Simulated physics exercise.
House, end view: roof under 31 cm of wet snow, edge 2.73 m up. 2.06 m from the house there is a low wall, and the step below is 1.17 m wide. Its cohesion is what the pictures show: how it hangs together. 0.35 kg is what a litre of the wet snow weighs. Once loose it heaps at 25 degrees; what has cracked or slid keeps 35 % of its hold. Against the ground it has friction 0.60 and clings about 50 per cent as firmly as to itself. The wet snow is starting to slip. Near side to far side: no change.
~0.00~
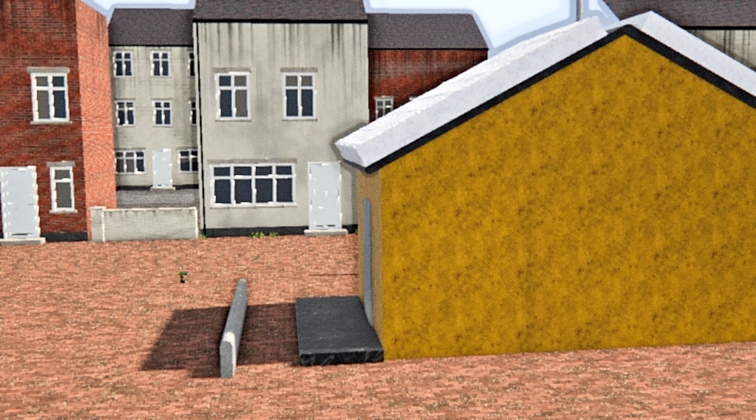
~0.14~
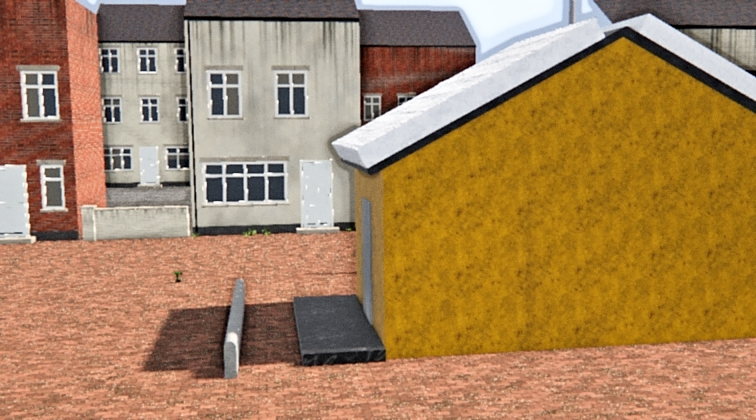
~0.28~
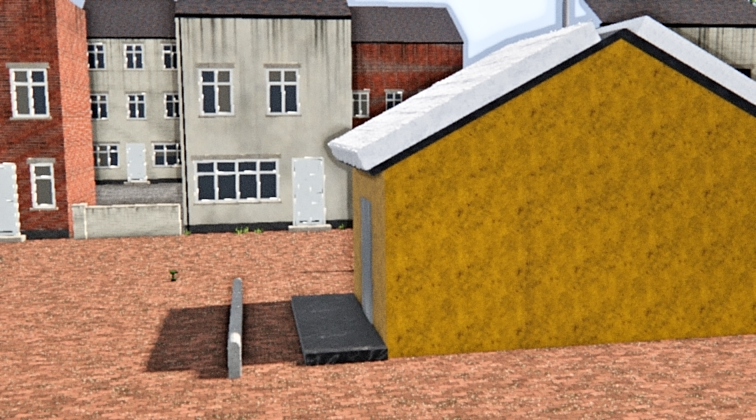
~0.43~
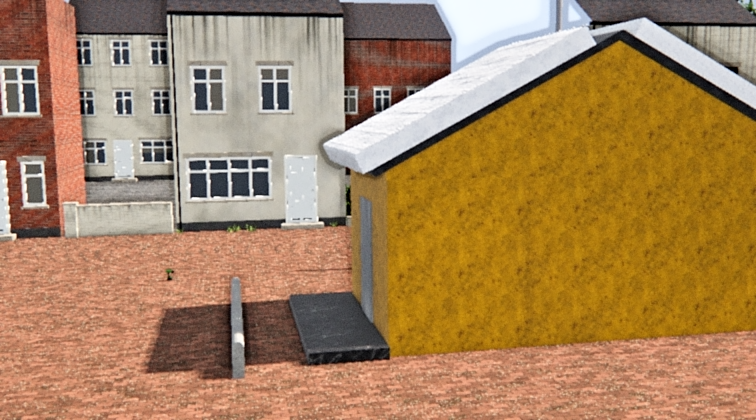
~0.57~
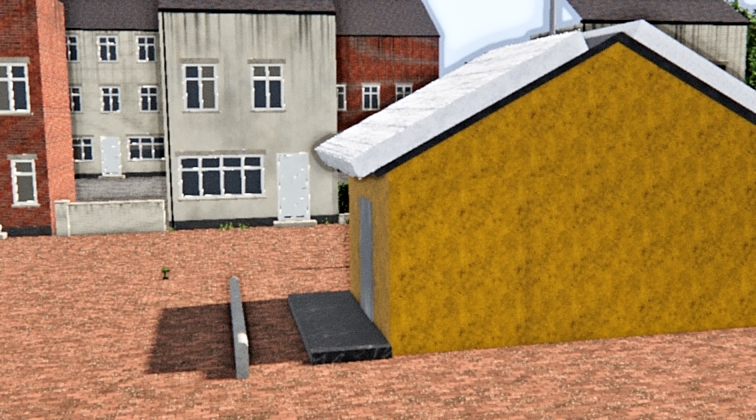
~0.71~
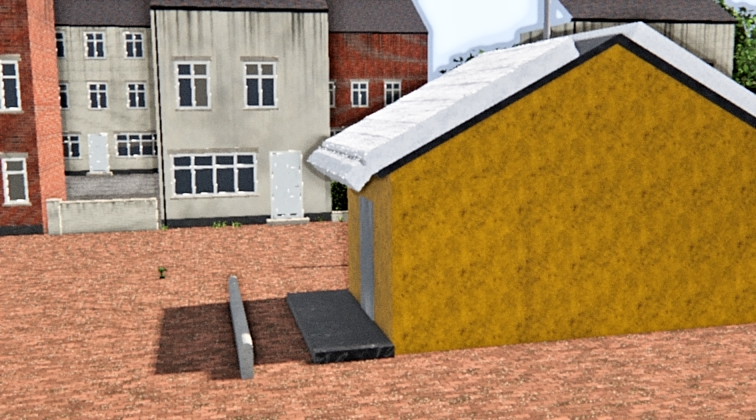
A thick layer of white snow slid slowly down the left slope of a yellow building's roof, edging out past the eaves above the dark step and starting to crack.
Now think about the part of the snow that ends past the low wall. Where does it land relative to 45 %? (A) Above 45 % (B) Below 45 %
B.
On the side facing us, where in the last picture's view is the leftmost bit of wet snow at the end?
Near (74, 382).
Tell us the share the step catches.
I'd say near 9 in a hundred.
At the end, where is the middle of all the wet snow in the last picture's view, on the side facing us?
Estimated pixel: (239, 354).
By 1.13 s, 88 % is still on the roof and 0 % is past the low wall.
By 1.62 s, 59 % is still on the roof and 0 % is past the low wall.
By 2.11 s, 20 % is still on the roof and 1 % is past the low wall.
By 2.60 s, none is still on the roof and 35 % is past the low wall.
By 4.00 s, at the end, none is still on the roof and 38 % is past the low wall.
